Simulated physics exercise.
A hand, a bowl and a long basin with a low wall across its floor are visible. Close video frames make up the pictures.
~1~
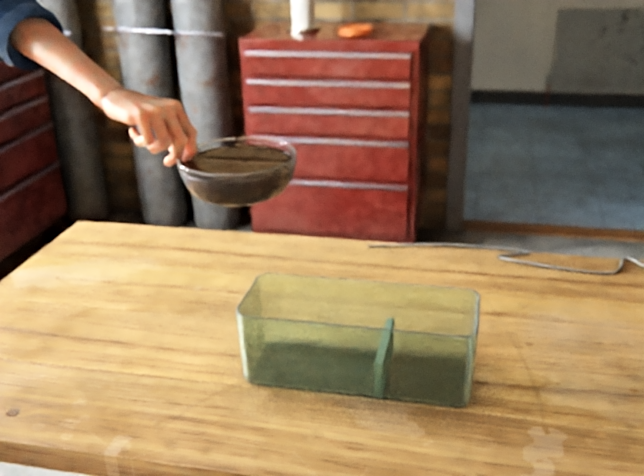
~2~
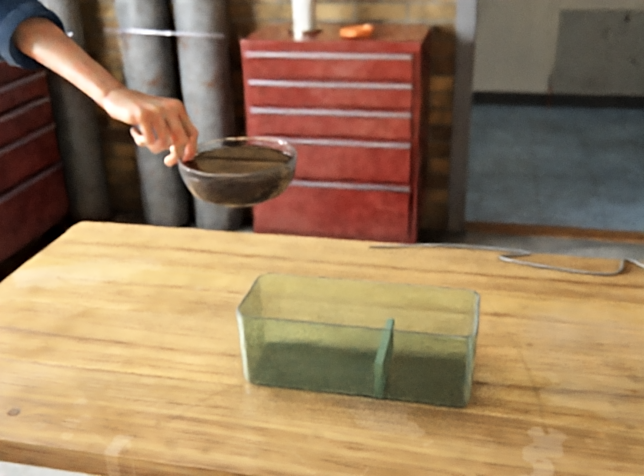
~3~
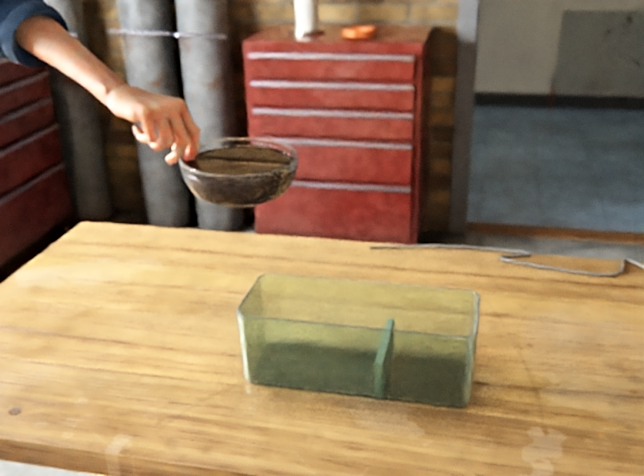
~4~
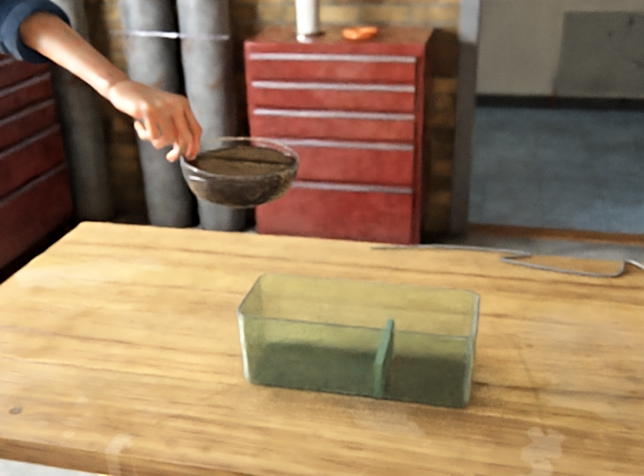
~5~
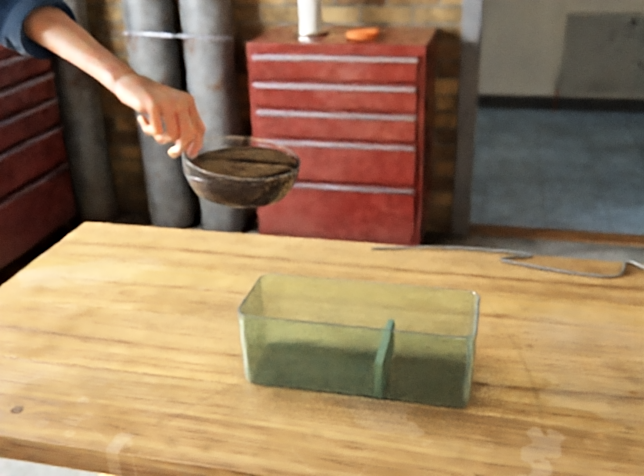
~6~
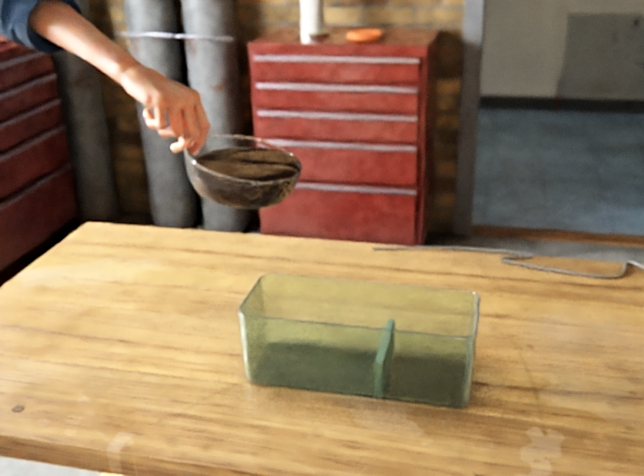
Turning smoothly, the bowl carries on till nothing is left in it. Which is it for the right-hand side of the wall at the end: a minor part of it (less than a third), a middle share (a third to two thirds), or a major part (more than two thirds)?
It holds a minor part.
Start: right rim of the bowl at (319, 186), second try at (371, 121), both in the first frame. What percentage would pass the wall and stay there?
First try: 15 percent; second try: 85 percent.
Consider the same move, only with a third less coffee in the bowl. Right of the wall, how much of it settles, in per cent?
I'd say roughly 5 percent.
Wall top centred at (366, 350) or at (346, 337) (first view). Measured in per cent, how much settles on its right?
Near 35 % and 60 %.
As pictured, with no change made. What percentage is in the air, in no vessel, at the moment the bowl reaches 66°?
Some 45 per cent.
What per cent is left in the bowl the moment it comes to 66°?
Near 25 per cent.
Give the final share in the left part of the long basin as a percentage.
Close to 95 percent.
A moment on, the bowl is tipped part way and 26 per cent is still to pour, 31 is left of the wall and 0 right of it.
Next, the bowl is tipped right over and 0 per cent is still to pour, 91 is left of the wall and 1 right of it.
Then the bowl is tipped right over and 0 per cent is still to pour, 96 is left of the wall and 2 right of it.
Later the bowl is tipped right over and 0 per cent is still to pour, 96 is left of the wall and 2 right of it.
At rest 96 per cent lies left of the wall, 2 right of it and 2 outside.
